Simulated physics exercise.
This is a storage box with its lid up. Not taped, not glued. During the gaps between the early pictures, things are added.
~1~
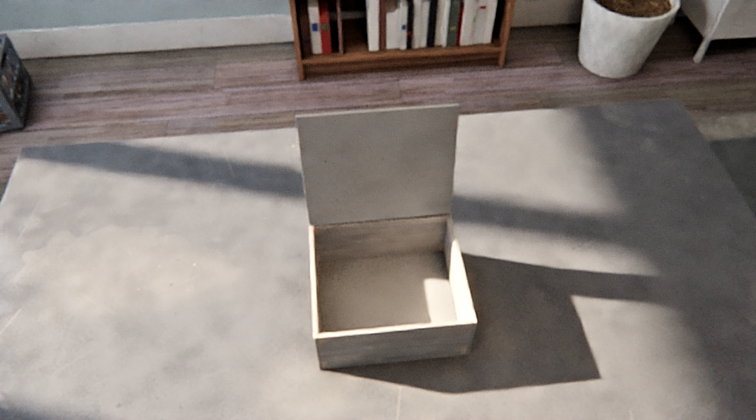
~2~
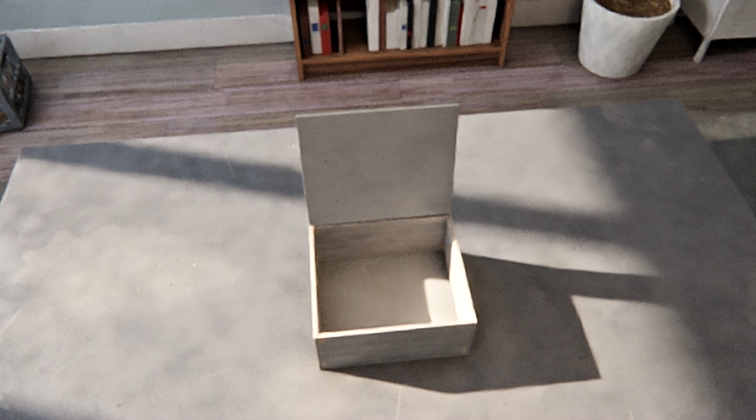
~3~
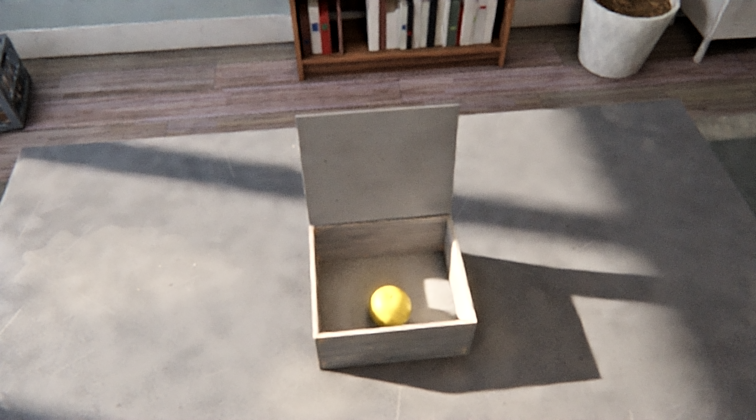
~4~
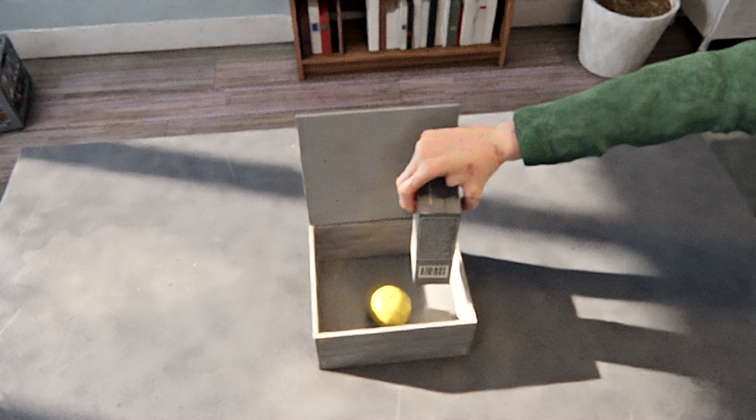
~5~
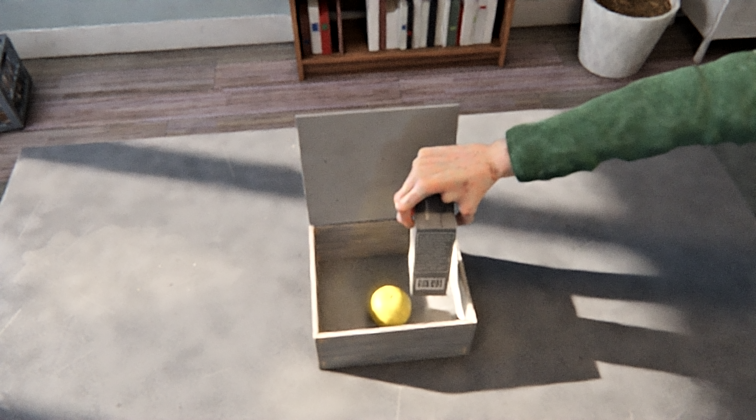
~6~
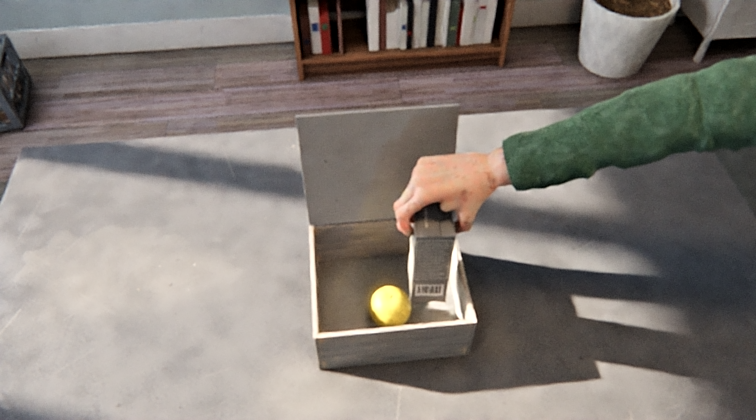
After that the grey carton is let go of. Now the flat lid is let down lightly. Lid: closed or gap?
Gap.
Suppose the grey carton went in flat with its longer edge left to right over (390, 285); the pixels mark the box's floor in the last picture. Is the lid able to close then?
The lid goes all the way down.
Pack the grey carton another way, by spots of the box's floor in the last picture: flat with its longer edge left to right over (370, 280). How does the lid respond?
The lid settles shut this time.
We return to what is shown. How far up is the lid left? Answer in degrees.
I'd say roughly 25 degrees above the rim.
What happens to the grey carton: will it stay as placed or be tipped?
After all that, it finishes out of line.
Then, 0.50 s later than the last frame, grey carton tilted by 28° near (443, 297).
Then, 1.50 s later than the last frame, lid 66° above the rim; grey carton tilted by 28° near (444, 298); yellow apple moved a little.
Then, 1.90 s later than the last frame, lid 27° above the rim; grey carton tilted by 29° near (444, 298); yellow apple moved a little.
When it is over, lid 27° above the rim; moved from the start, grey carton; yellow apple as before. End places, in pixels of the last picture, grey carton near (444, 298).
